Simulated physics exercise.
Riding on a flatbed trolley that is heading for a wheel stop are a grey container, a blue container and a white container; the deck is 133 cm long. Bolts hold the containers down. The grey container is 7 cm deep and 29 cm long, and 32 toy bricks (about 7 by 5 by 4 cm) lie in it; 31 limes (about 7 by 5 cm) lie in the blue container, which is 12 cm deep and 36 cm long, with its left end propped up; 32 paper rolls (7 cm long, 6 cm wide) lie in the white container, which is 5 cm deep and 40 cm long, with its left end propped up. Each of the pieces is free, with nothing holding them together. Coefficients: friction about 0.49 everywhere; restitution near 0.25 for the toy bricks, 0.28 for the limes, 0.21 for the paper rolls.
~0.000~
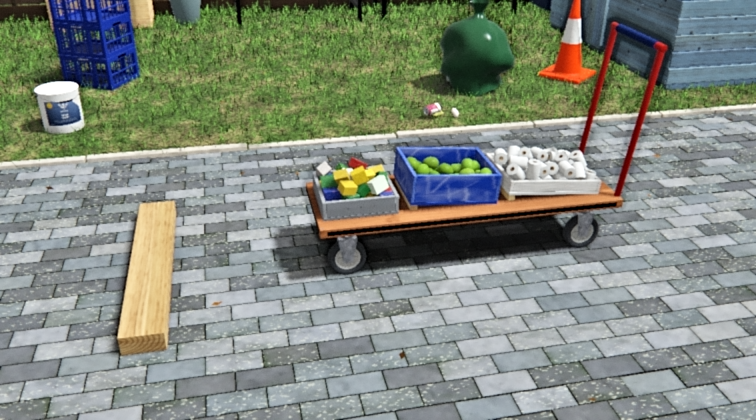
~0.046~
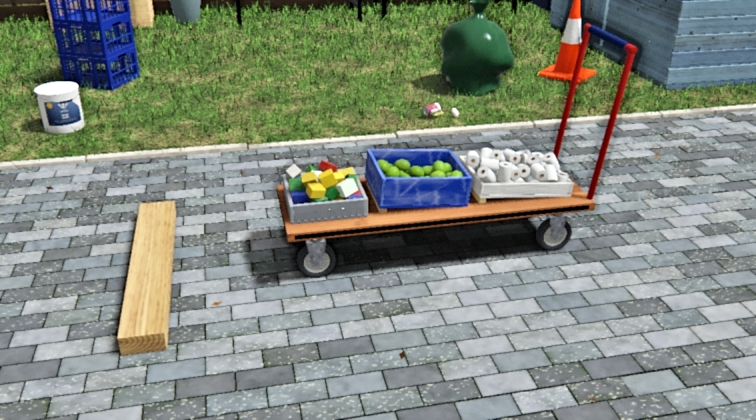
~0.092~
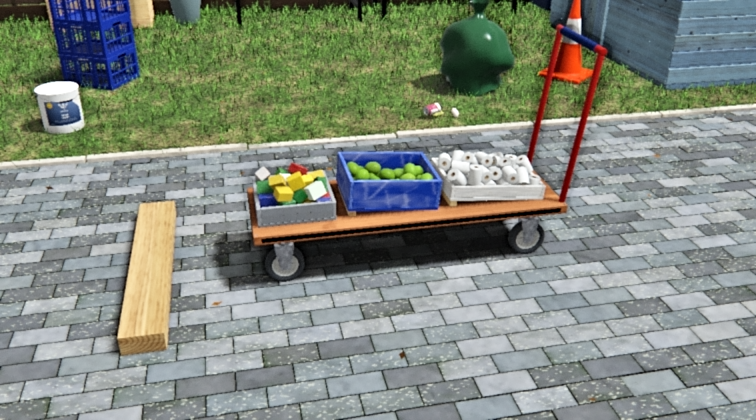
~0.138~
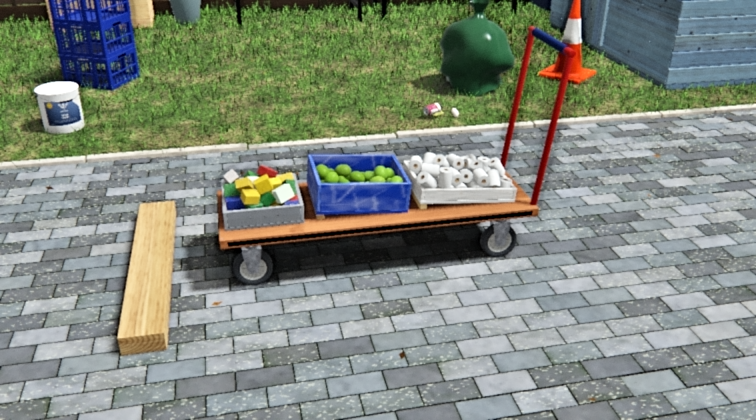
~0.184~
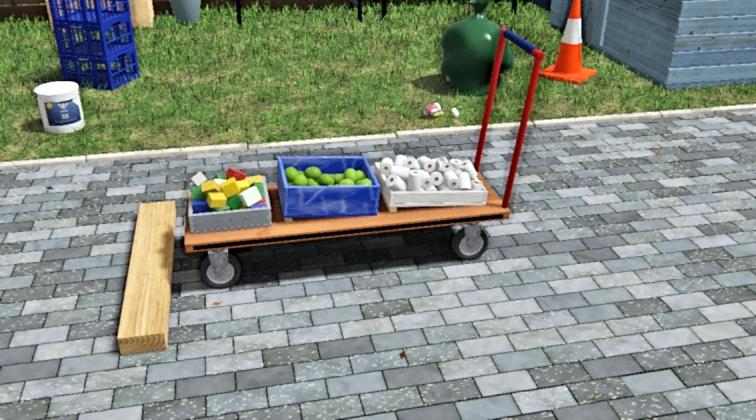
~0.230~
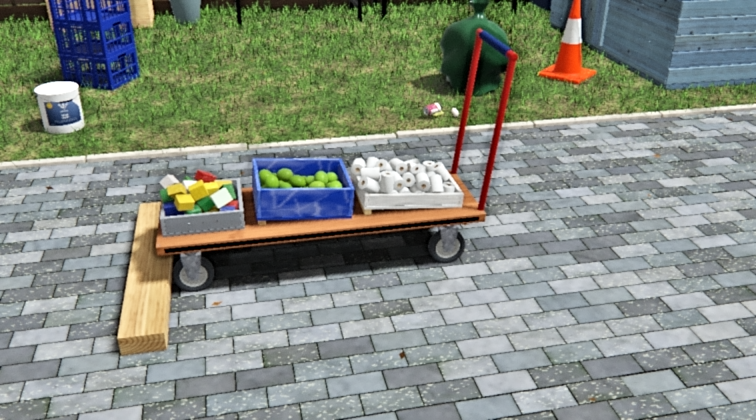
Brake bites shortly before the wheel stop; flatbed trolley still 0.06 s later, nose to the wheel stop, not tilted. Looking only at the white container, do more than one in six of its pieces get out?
Yes.
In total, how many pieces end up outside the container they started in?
Roughly 20 pieces.
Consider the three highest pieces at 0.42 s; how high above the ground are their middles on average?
48 cm.
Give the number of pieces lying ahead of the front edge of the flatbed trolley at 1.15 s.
About 8.
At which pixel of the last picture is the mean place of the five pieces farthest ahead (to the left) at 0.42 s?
Centre approx. at (79, 225) px.
After 0.30 s, 4 of 32 out of the grey container, 0 of 31 out of the blue container and 5 of 32 out of the white container.
After 0.42 s, 11 of 32 out of the grey container, 0 of 31 out of the blue container and 8 of 32 out of the white container.
After 0.65 s, 11 of 32 out of the grey container, 0 of 31 out of the blue container and 9 of 32 out of the white container.
Outcome (at 1.15 s), 11 of 32 out of the grey container, 0 of 31 out of the blue container and 10 of 32 out of the white container. Asked share, 10 of 32, 31 per cent.
